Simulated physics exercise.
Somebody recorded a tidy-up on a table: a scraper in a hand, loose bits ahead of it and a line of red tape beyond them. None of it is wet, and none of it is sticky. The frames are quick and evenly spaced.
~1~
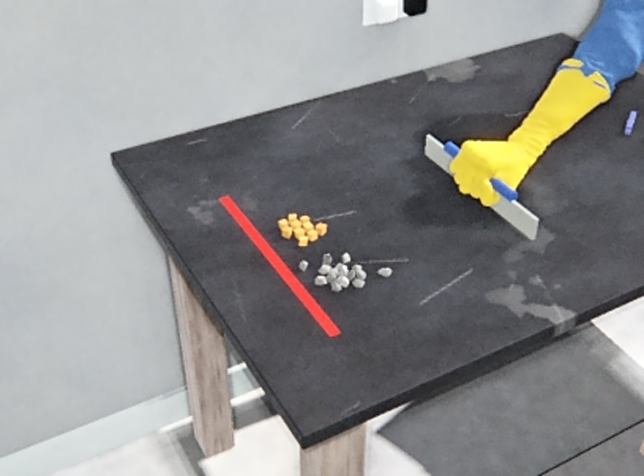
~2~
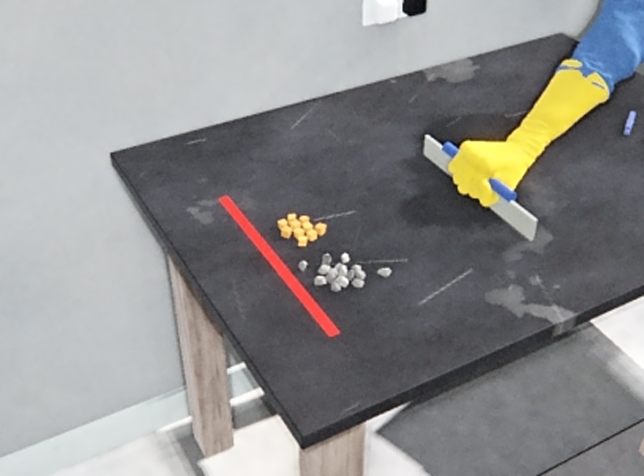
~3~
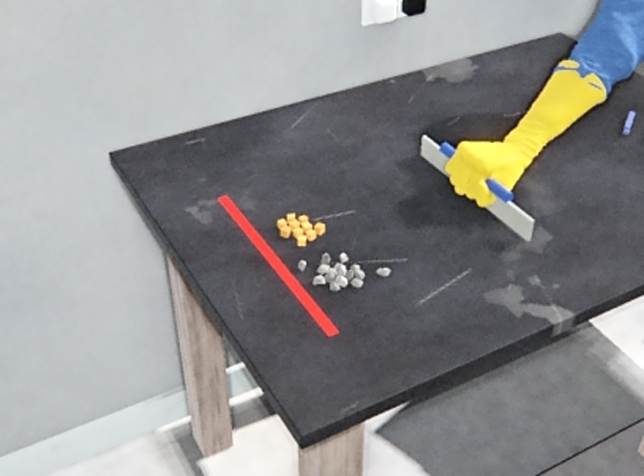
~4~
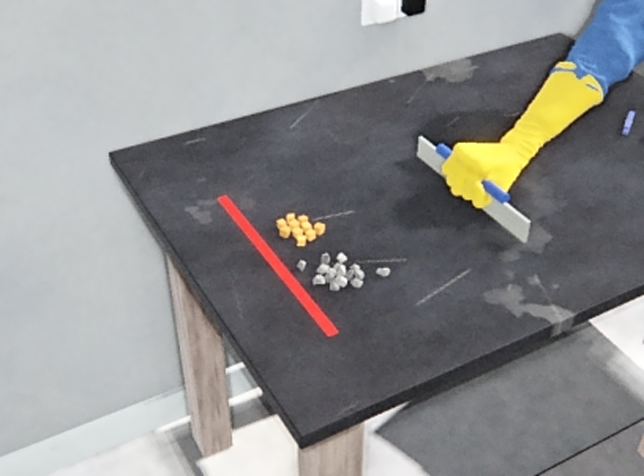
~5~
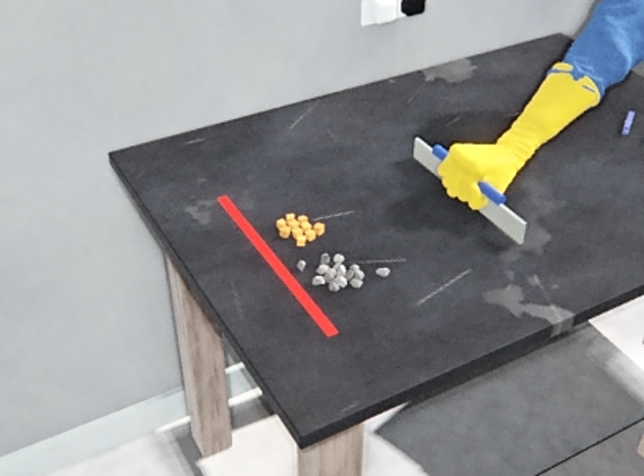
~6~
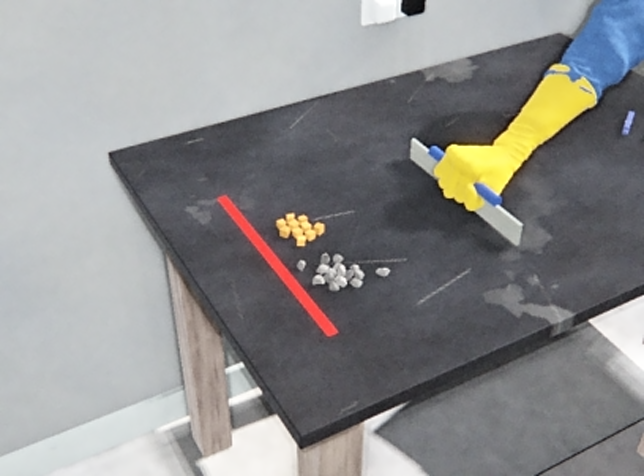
A yellow-gloved hand slides a scraper slightly left across a dark table toward small orange and grey bits.
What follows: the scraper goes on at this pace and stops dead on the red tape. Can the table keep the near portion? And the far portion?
As for the near portion, it doesn't fall. Far portion - it doesn't fall.
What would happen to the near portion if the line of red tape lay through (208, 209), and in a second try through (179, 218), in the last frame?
With the first setting it stays up entirely, with the second it does not all stay up.
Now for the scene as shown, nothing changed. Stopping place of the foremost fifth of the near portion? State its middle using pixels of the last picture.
Roughly at (267, 302).
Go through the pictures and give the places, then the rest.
In the first frame, scraper at (527, 222), at rest; red tape at (229, 204), well back from the edge; edge at (202, 289); near portion at (343, 272), a few bits of gravel; far portion at (296, 226), a few croutons.
In the second frame, scraper at (526, 222); far portion at (295, 226).
In the third frame, scraper at (523, 223); near portion at (342, 271).
In the fourth frame, scraper at (519, 224); far portion at (294, 226).
In the fifth frame, scraper at (515, 226); near portion at (341, 272).
In the sixth frame, scraper at (511, 227); red tape at (227, 204); edge at (200, 289); near portion at (341, 271); far portion at (294, 226).
Then, 1.46 s past the last view, scraper still moving, near (369, 210); near portion all on the table, its front near (301, 266); far portion all on the table, its front near (285, 232).
Then, 2.93 s past the last view, scraper stopped at the red tape; near portion all on the table, its front near (259, 301); far portion all on the table, its front near (235, 249).
Finally, scraper stopped at the red tape; near portion all on the table, its front near (259, 301); far portion all on the table, its front near (235, 249).
